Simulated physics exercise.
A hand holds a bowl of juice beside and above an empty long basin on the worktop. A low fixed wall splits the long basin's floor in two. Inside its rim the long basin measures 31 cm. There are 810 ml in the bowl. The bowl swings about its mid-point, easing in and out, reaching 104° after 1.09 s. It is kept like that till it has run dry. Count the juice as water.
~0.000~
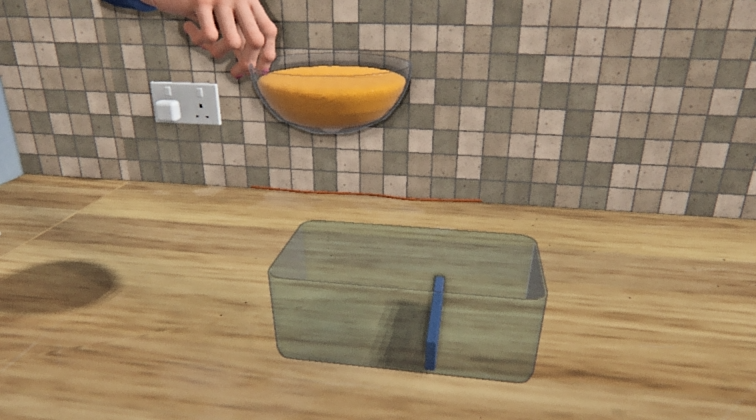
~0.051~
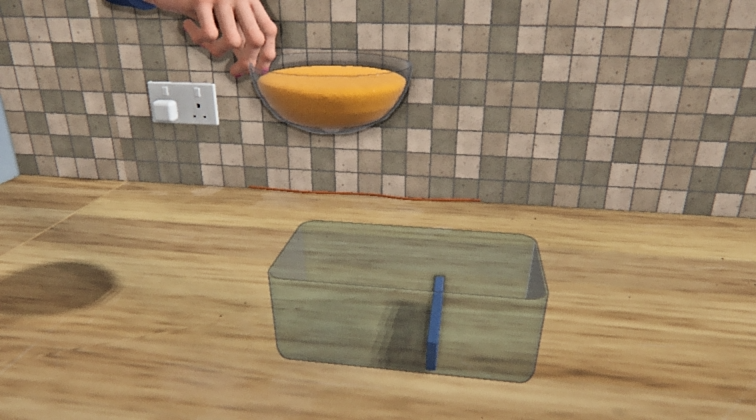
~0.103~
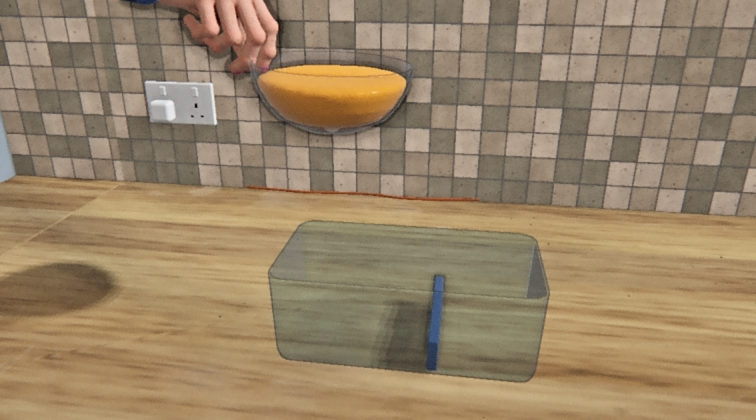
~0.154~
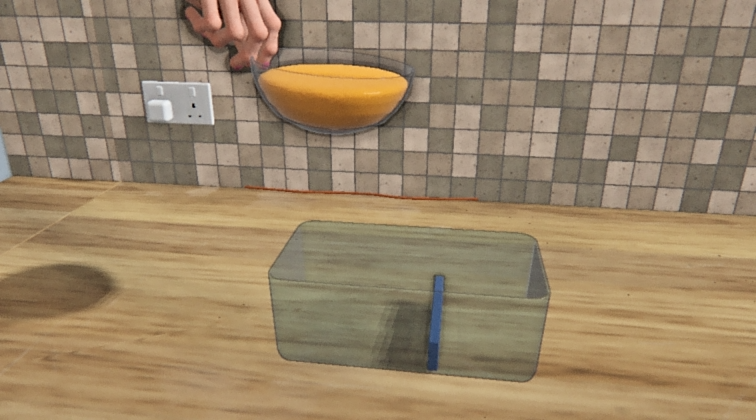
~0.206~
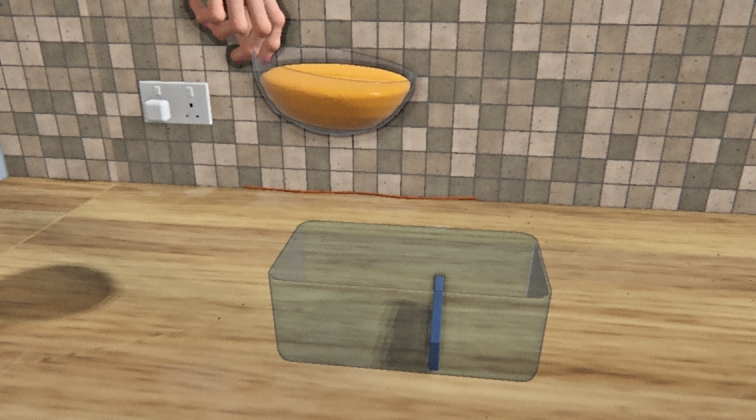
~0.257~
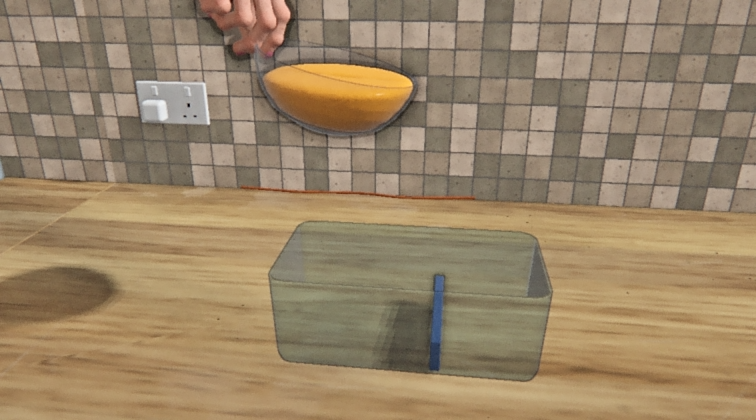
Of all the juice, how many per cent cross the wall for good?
Roughly 71 per cent is past the wall.
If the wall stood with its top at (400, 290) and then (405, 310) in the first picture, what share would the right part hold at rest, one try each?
First 95, then 80 per cent.
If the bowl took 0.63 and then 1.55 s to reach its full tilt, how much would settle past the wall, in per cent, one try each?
In turn about 50 and 75 per cent.
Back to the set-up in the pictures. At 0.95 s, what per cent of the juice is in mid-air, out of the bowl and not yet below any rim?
Near 8 in a hundred.
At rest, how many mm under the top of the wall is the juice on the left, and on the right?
Left about 34 mm, right about 8 mm.
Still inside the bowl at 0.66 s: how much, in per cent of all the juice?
About 32 per cent.
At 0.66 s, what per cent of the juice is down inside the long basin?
Some 20 per cent.
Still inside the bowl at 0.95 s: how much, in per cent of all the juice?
Some 0 per cent.
After 0.66 s the tilt is 69° and 32 per cent is still to pour, 1 is left of the wall and 19 right of it.
After 0.95 s the tilt is 100° and 0 per cent is still to pour, 19 is left of the wall and 72 right of it.
After 1.26 s the tilt is 104° and 0 per cent is still to pour, 27 is left of the wall and 71 right of it.
After 1.59 s the tilt is 104° and 0 per cent is still to pour, 27 is left of the wall and 71 right of it.
In the end 27 per cent lies left of the wall, 71 right of it and 2 outside.
